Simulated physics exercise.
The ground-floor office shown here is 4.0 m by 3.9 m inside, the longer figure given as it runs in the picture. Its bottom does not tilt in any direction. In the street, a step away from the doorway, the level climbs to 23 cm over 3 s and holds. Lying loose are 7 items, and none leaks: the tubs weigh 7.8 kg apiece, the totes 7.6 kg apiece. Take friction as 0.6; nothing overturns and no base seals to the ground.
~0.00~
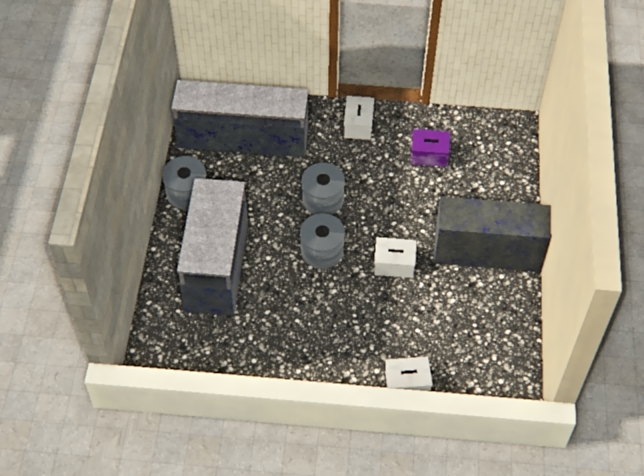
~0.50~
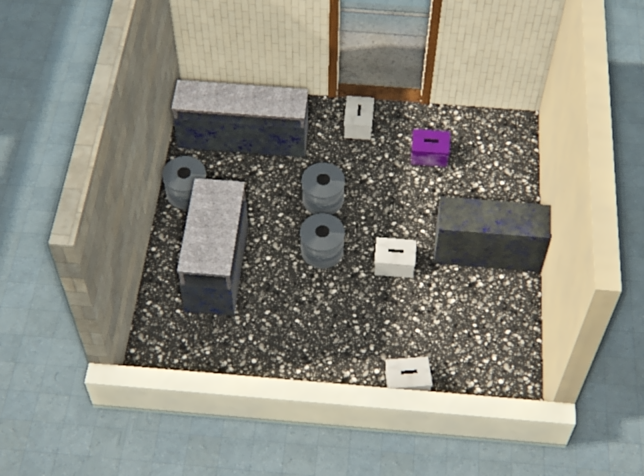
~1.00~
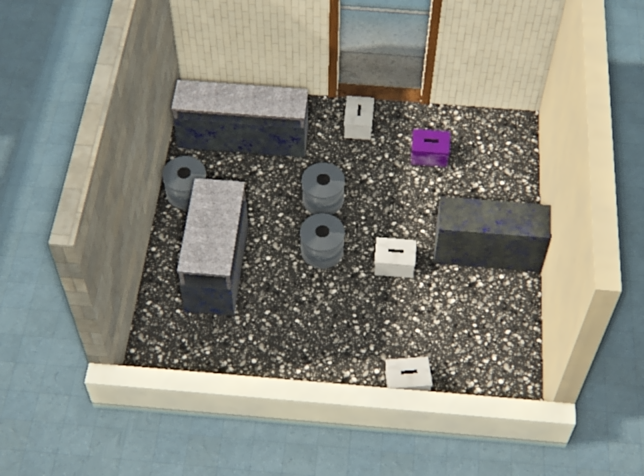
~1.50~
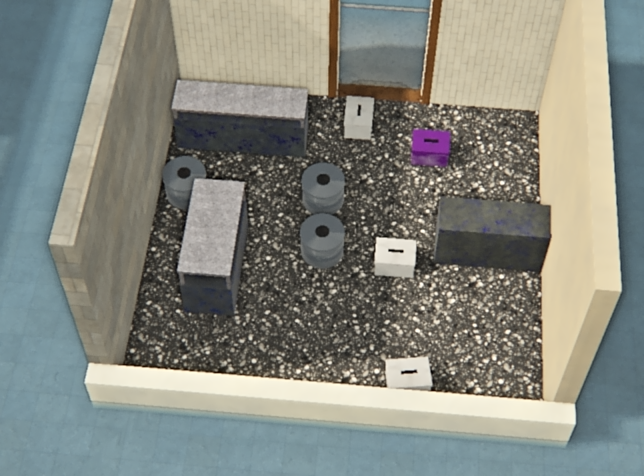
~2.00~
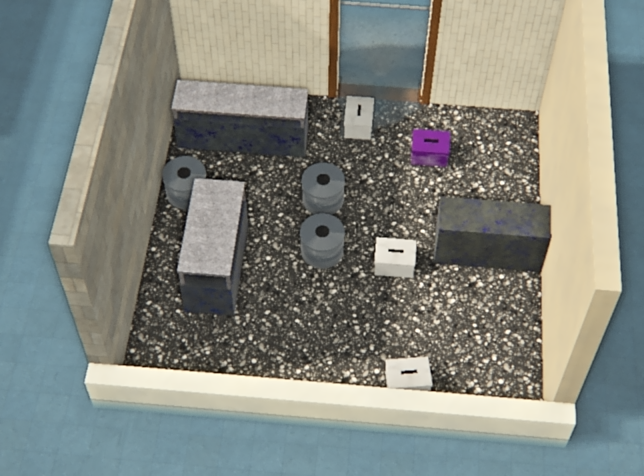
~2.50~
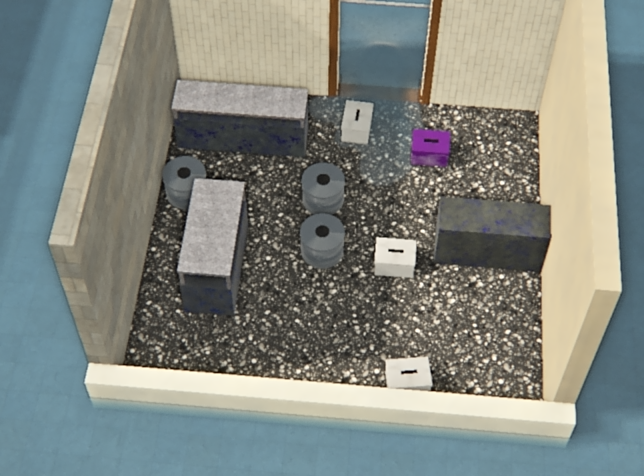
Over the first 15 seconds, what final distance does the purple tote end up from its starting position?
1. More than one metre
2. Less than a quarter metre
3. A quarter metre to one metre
Option 3: A quarter metre to one metre.
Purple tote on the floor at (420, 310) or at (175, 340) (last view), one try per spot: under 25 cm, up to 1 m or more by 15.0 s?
The first time it wanders a bit, the second time it wanders far off.
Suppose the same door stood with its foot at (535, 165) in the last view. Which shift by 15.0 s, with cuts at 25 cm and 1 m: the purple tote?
With that change, the purple tote travels a long distance.
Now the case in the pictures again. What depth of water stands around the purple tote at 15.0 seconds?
8 cm or so.
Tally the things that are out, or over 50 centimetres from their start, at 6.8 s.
Tally at that time: 5.
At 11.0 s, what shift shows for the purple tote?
Some 100 cm from the start.
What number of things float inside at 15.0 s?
Just then, the number is 7.
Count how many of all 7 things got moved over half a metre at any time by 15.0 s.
7.
After 3.5 s the purple tote is near (446, 163), 0.3 m from its start, aground; 0 afloat.
After 6.8 s the purple tote is near (507, 122), 0.9 m from its start, aground; 5 afloat.
After 11.0 s the purple tote is near (488, 197), 0.9 m from its start, afloat; 7 afloat.
After 15.0 s the purple tote is near (482, 114), 0.7 m from its start, afloat; 7 afloat.
